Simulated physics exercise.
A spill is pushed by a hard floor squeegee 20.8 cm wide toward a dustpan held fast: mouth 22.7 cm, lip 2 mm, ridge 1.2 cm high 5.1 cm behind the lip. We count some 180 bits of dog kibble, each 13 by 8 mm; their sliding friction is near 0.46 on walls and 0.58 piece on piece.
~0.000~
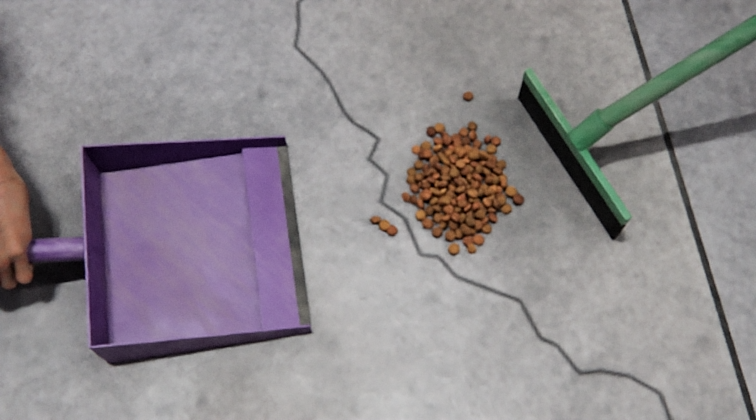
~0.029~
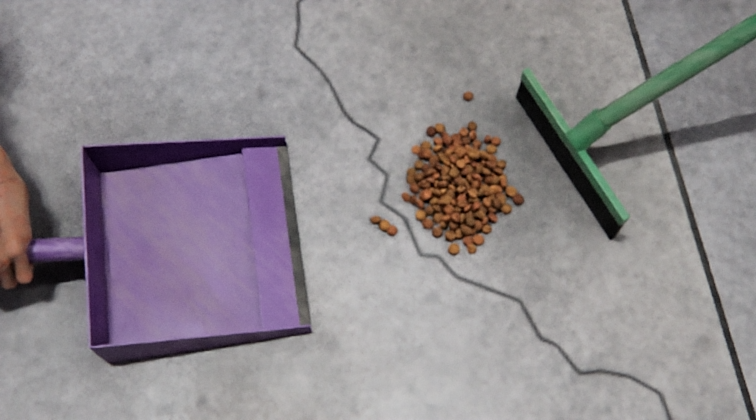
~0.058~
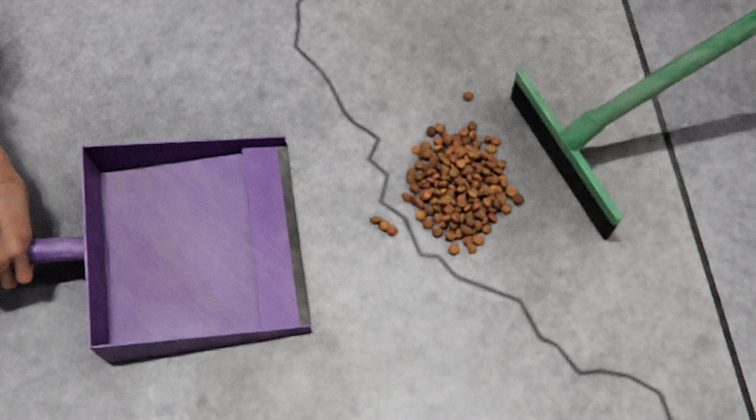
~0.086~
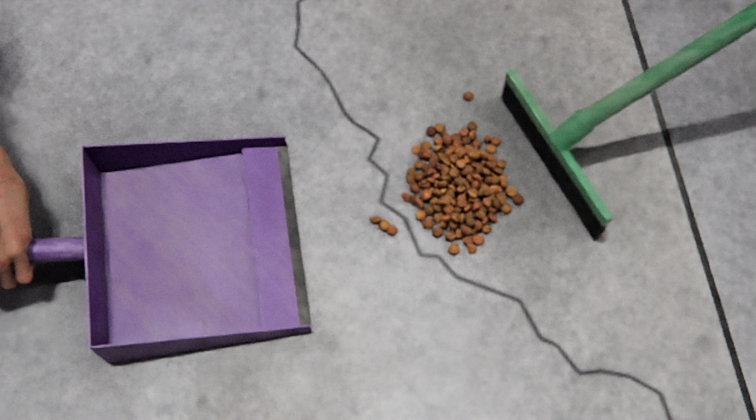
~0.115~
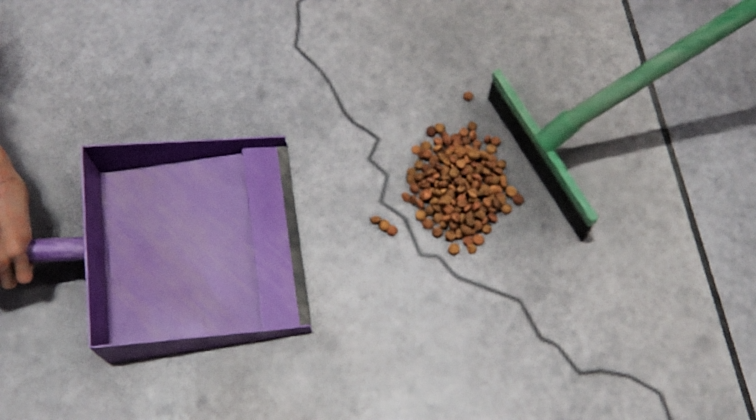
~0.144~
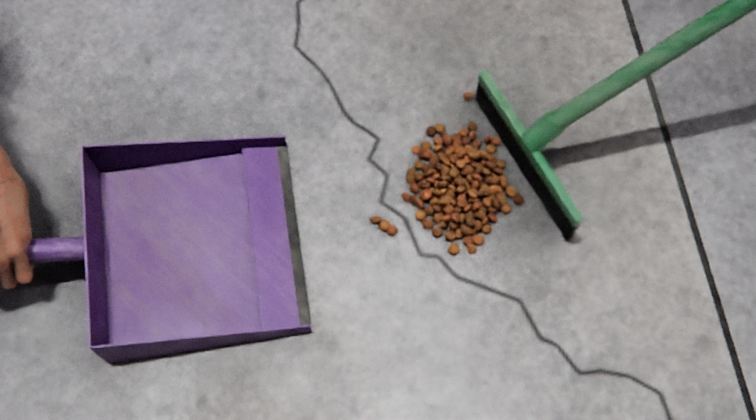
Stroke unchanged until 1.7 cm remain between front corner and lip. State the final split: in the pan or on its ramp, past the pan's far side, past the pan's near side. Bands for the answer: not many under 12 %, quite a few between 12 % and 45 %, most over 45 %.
Pan: Not many; far side: Not many; near side: Not many.
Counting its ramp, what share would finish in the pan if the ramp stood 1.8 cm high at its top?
In that case roughly 5 percent.
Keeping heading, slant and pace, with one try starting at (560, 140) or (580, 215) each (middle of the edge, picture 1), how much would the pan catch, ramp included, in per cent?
I'd put it near 5 per cent for the first and near 20 per cent for the second.
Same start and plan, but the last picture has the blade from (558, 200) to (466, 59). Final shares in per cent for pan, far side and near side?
The pan gets 0, the far side 15 and the near side 0.
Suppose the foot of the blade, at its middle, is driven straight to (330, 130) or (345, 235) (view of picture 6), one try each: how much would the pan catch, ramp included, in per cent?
Close to 0 and 20 percent, in that order.
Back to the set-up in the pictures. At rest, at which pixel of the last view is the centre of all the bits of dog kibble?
Roughly pixel (324, 211).
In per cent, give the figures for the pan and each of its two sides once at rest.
Pan: 5%. Far side: 5%. Near side: 0%.
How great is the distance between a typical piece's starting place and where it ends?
Near 16 cm.
After 0.34 s, middle of the blade 16 cm from the lip; 0 % over the lip, far side 5 %, near side 0 %.
After 0.48 s, middle of the blade 8 cm from the lip; 0 % over the lip, far side 5 %, near side 0 %.
After 0.74 s, middle of the blade 5 cm from the lip; 5 % over the lip, far side 5 %, near side 0 %.
In the end, at 1.1 s, pan 5 %, far side 5 %, near side 0 %, in front of the lip or behind the blade 90 %.
